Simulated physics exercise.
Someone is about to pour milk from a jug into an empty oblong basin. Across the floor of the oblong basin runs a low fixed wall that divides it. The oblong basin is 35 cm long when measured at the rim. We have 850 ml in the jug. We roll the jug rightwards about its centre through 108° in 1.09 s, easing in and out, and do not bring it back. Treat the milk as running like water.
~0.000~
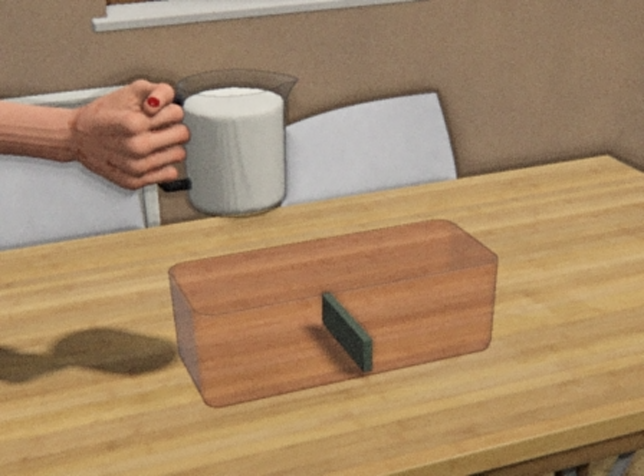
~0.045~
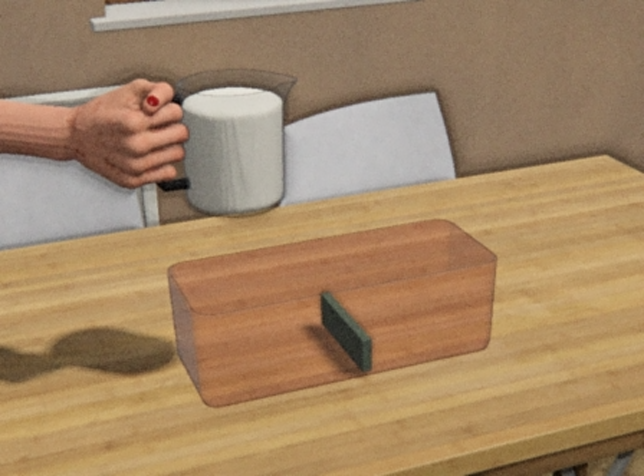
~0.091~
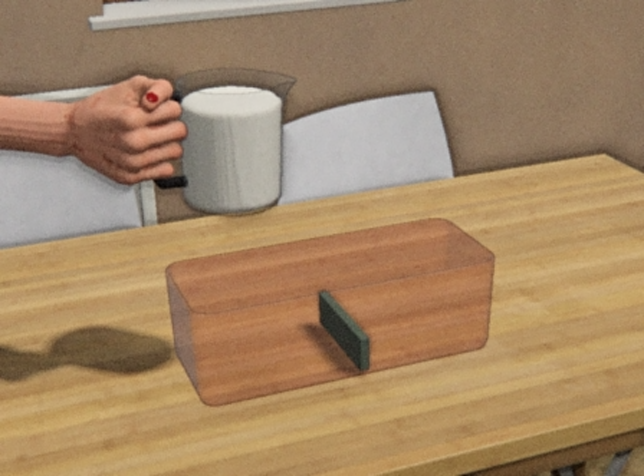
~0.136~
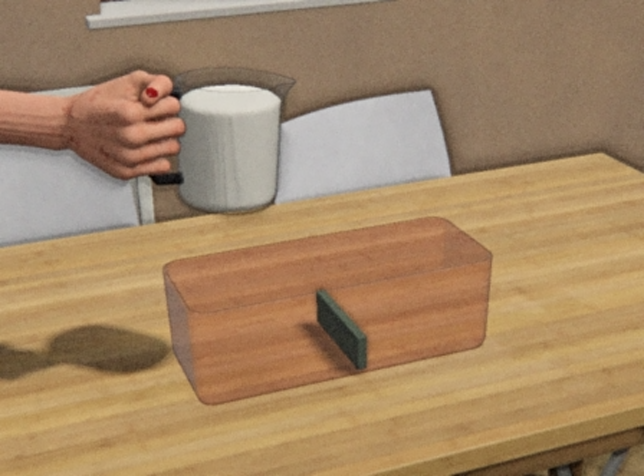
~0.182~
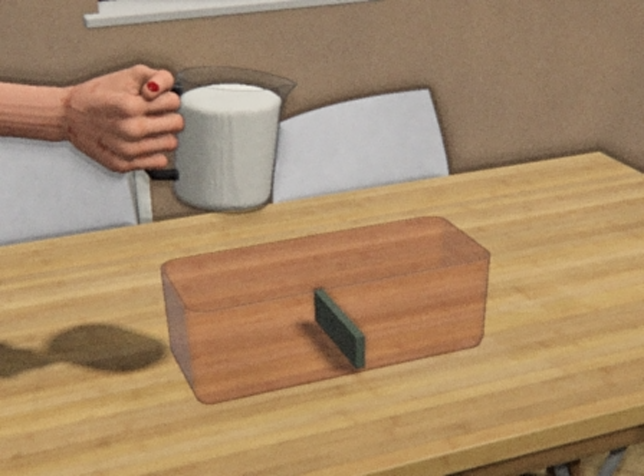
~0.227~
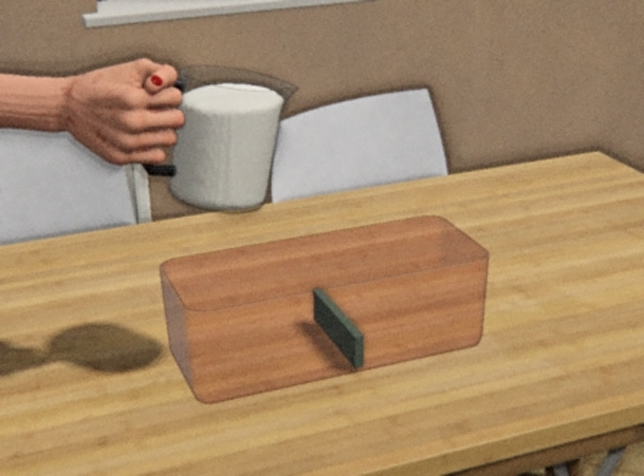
A hand holds a jug of milk above the table and tilts it slightly rightwards.
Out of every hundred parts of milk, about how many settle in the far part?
About 76 out of 100.
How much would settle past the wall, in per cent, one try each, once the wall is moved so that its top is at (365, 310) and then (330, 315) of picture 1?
Result: 55 per cent, then 95 per cent.
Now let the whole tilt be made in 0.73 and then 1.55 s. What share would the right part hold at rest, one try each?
75 and 80 %.
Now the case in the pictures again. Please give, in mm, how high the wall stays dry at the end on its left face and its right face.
The left comes to roughly 34 mm and the right to roughly 10 mm.
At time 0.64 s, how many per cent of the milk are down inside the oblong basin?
About 4 per cent.
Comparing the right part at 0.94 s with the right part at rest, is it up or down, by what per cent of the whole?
Result: An increase, close to 26.
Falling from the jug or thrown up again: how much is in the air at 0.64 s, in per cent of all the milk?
Near 16 in a hundred.
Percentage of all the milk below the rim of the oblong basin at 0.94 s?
Roughly 50 percent of it.
By 0.64 s the tilt is 68° and 81 per cent is still to pour, 0 is left of the wall and 4 right of it.
By 0.94 s the tilt is 103° and 27 per cent is still to pour, 2 is left of the wall and 49 right of it.
By 1.25 s the tilt is 108° and 2 per cent is still to pour, 14 is left of the wall and 80 right of it.
By 1.59 s the tilt is 108° and 0 per cent is still to pour, 22 is left of the wall and 77 right of it.
At rest 23 per cent lies left of the wall, 76 right of it and 1 outside.
